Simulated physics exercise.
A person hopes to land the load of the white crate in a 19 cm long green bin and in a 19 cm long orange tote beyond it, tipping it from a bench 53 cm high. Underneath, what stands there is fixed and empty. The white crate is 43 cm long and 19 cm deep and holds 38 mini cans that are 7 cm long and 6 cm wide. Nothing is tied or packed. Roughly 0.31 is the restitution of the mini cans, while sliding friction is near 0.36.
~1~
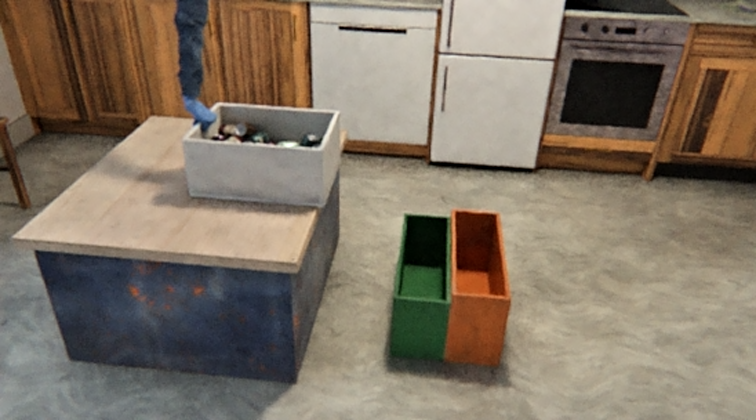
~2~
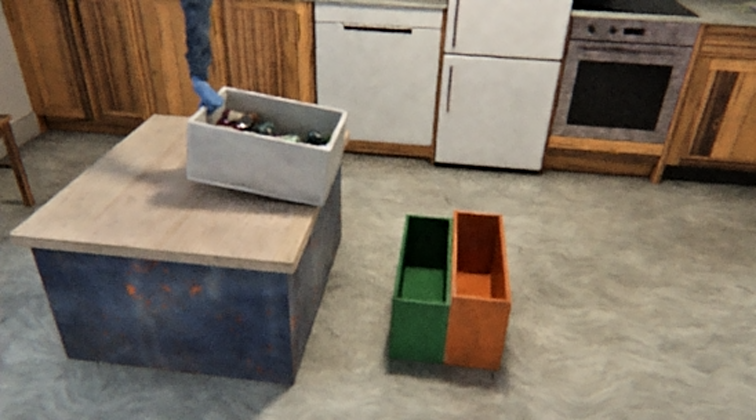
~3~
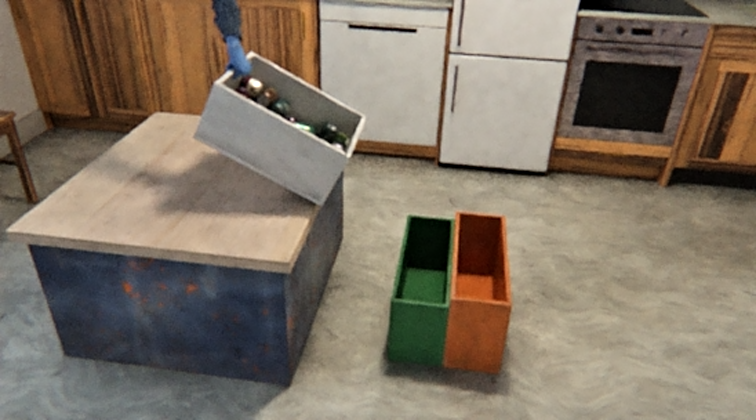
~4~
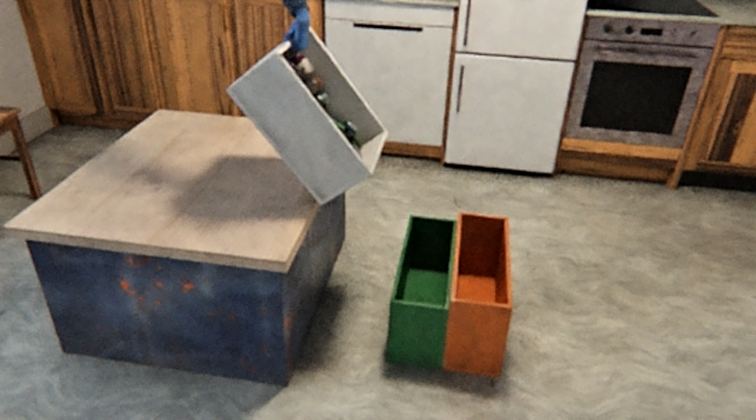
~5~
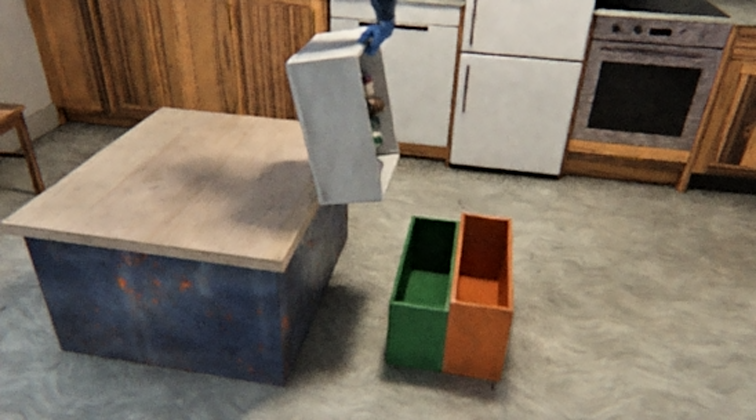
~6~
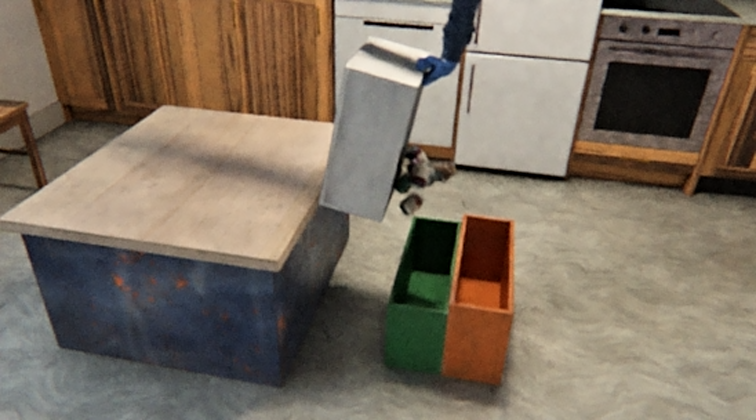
At the start, a white crate of small dark items rests level on a bench, left of a green bin and an orange tote on the floor. A blue-gloved hand raises its far side, tilting it steeply rightward until it passes upright, and several items tumble out above the bins.
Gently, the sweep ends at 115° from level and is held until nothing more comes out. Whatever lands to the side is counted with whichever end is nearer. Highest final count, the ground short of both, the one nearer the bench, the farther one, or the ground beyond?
It is first.
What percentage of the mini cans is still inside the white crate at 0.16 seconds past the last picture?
Reading: Approx. 70 %.
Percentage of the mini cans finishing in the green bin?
Somewhere close to 75 per cent, I reckon.
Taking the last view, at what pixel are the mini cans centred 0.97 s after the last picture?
(434, 305).
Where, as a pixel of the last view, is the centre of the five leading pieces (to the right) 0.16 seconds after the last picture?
(465, 249).
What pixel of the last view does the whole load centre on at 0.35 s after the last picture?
At about (433, 237).
Then, 0.16 s after the last picture, tilt 112°; 27 still in the white crate, 4 in the green bin, 2 in the orange tote and 5 in the air.
Then, 0.35 s after the last picture, tilt 115°; 10 still in the white crate, 9 in the green bin, 6 in the orange tote and 13 in the air.
Then, 0.62 s after the last picture, tilt 115°; 2 still in the white crate, 22 in the green bin, 10 in the orange tote and 4 in the air.
Outcome (0.97 s after the last picture), 28 in the green bin and 10 in the orange tote.
